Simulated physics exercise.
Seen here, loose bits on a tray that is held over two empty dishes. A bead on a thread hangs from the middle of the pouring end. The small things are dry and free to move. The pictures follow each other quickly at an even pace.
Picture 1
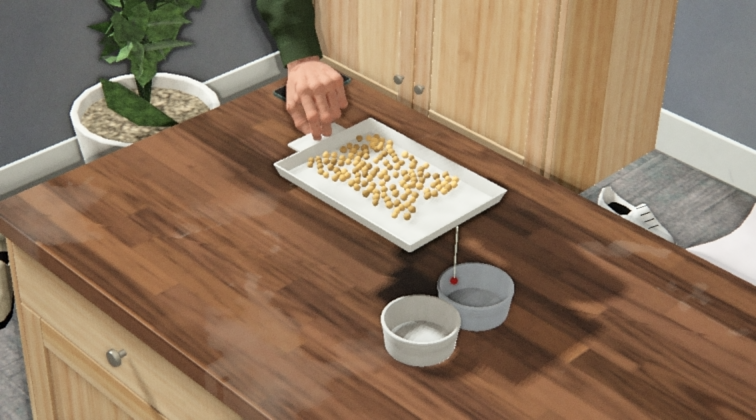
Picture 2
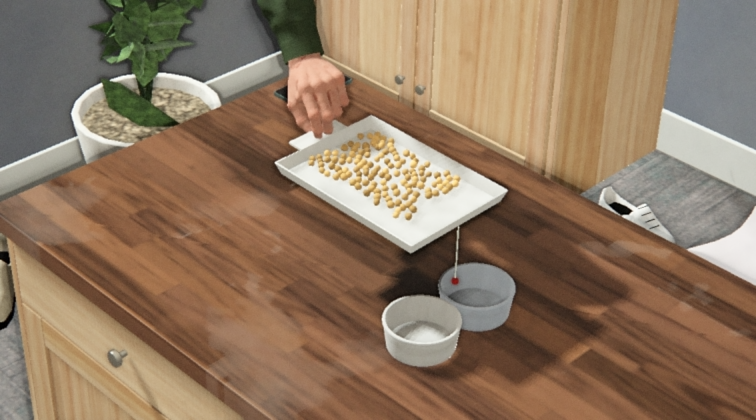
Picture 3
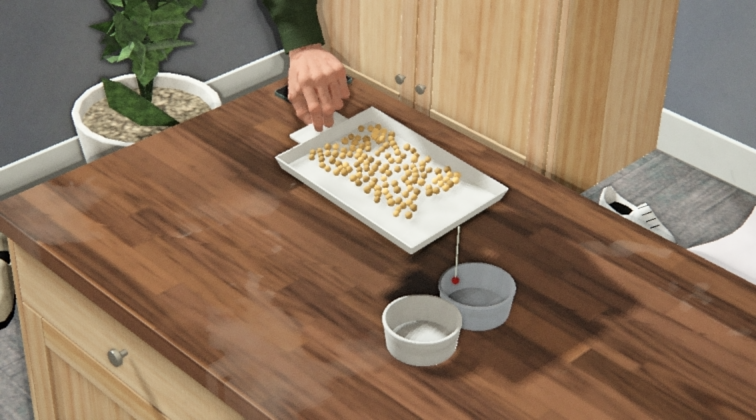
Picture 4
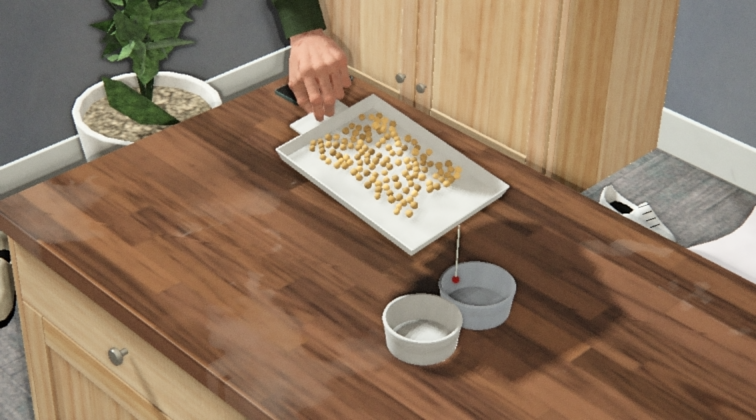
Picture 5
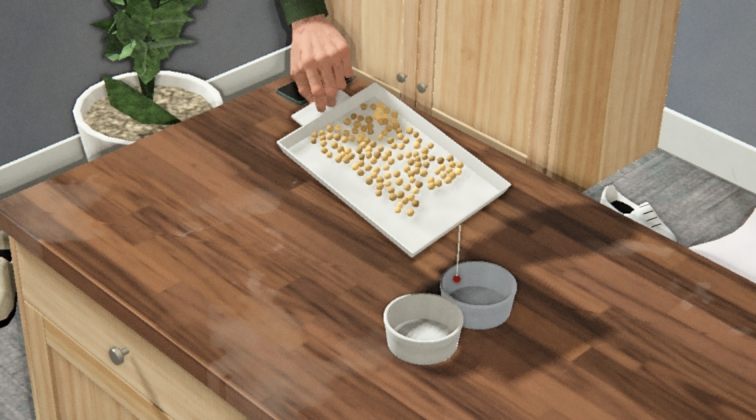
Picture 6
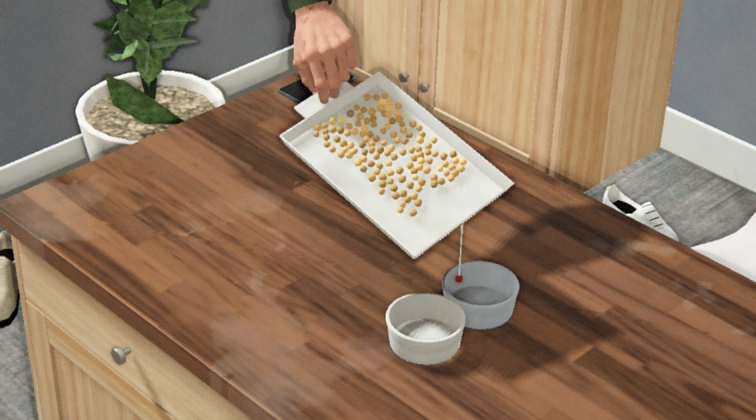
At first, a hand holds a white tray of dried chickpeas nearly level above two small empty dishes on a wooden counter, a red bead hanging from its near edge. The hand then steadily raises the handle end, and the tray slants more steeply toward the dishes, its left front corner lowest.
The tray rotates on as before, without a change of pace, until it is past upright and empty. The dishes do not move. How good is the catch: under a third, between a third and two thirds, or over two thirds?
They take more than two thirds between them.
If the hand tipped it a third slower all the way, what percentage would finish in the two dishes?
It comes to 100 per cent or so.
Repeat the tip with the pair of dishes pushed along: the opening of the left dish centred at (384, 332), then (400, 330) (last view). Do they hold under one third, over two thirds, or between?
One: Above two thirds. Two: Over two thirds.
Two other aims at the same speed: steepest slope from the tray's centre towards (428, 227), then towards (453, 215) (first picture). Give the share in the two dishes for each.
Near 70 % and 50 %.
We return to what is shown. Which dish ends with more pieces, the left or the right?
The winner is the left-hand dish.
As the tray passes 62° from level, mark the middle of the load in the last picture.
At about (415, 244).
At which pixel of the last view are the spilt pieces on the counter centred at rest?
Roughly at (396, 382).
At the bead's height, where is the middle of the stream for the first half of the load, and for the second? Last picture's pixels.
At about (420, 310), then at (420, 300).
Soon after the last picture, tray tipped steeply; most on the tray; a small part in the left dish; a small part in the air.
A little later, tray tipped right over; about a third on the tray; about half in the left dish; a small part outside both.
Later still, tray tipped past a quarter turn; most in the left dish; a small part outside both.
At rest, tray tipped past a quarter turn; most in the left dish; none in the right dish; a small part outside both.
